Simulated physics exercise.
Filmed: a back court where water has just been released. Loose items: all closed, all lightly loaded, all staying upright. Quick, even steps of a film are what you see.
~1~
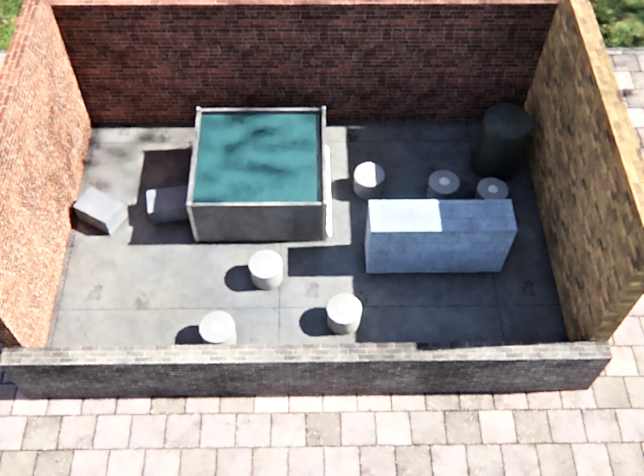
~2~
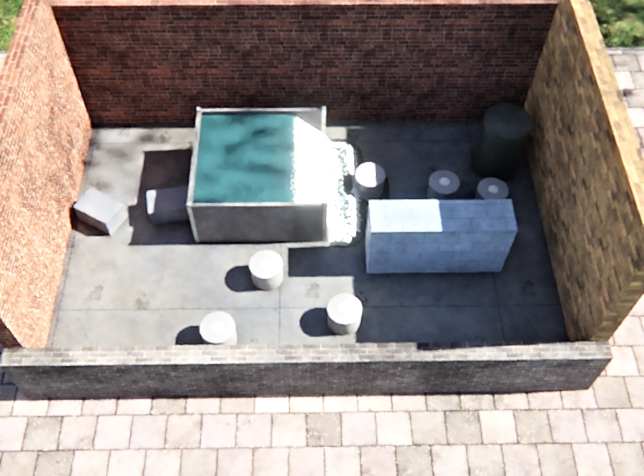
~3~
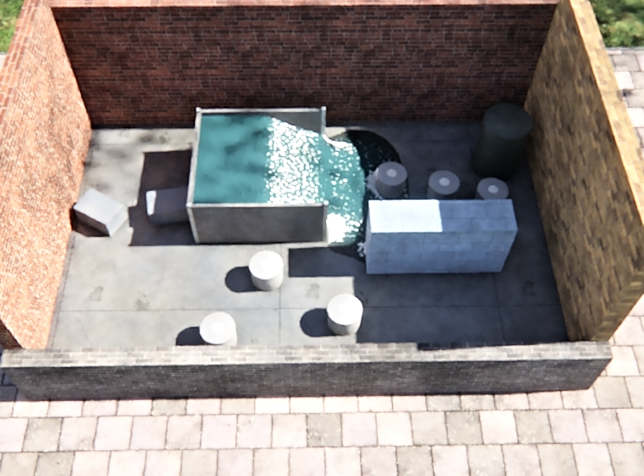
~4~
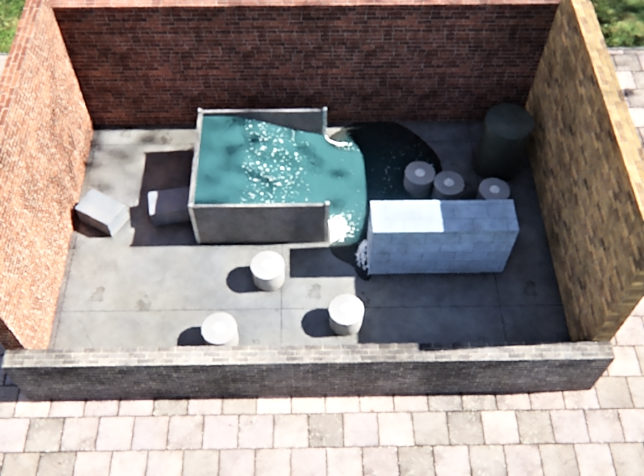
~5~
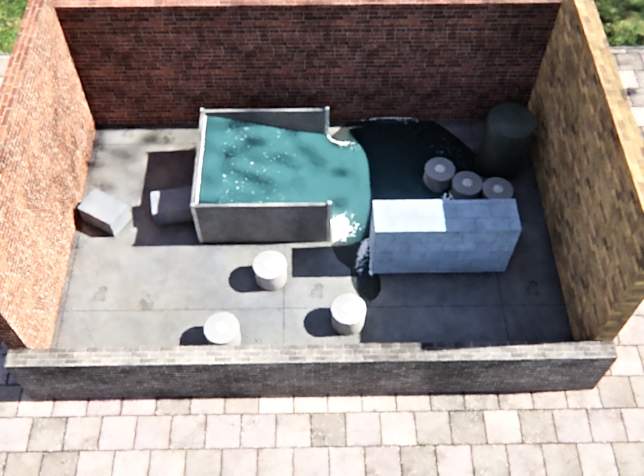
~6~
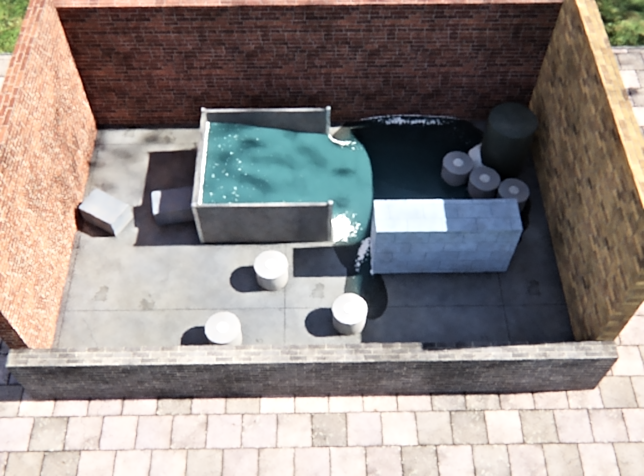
Large open tank in a brick-walled yard releasing teal water from its right side, pushing grey tubs rightward behind a pale block.
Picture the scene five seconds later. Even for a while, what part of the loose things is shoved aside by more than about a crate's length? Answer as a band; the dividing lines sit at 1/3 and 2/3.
2/3 or more.
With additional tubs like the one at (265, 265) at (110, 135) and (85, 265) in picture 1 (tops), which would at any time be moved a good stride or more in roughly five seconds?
First remains in place, second remains in place.
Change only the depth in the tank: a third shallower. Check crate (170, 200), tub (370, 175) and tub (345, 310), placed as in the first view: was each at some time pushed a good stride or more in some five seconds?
The first stopped before it, the second reached the mark, the third reached the mark.
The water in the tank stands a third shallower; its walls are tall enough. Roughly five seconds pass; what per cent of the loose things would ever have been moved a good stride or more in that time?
Share moved: 50 in a hundred.
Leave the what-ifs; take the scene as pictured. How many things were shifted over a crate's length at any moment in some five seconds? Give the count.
Tally: 6.
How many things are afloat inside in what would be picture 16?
The answer is 3.
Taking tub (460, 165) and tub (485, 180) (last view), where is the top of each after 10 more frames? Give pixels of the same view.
My guess: Roughly (490, 188), then roughly (514, 165).
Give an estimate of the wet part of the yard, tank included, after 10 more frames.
Around 55 percent.
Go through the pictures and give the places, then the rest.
The first picture shows a tub at (369, 174) rests on the ground; a tub at (444, 182) rests on the ground; 0 of 8 have shifted.
The second picture shows a tub at (370, 175) rests on the ground; a tub at (444, 182), on the bottom; 0 of 8 have shifted.
The third picture shows a tub at (392, 173), on the bottom, a stride from its start; a tub at (444, 182) rests on the ground; 1 of 8 have shifted.
The fourth picture shows a tub at (420, 173) rests on the ground, a stride from its start; a tub at (449, 183) rests on the ground, close to its start; 1 of 8 have shifted.
The fifth picture shows a tub at (440, 169) floats, a stride from its start; a tub at (467, 183), on the bottom, close to its start; 2 of 8 have shifted.
The sixth picture shows a tub at (458, 163), afloat, a stride from its start; a tub at (485, 178), on the bottom, a stride from its start; 3 of 8 have shifted.
A moment on, 3 of 8 are well off their spots; 3 afloat.
Next, 3 of 8 are well off their spots; 3 afloat.
Later, 4 of 8 are well off their spots; 3 afloat.
In the end, 6 of 8 are well off their spots, and 6 have been at some point; 4 afloat.
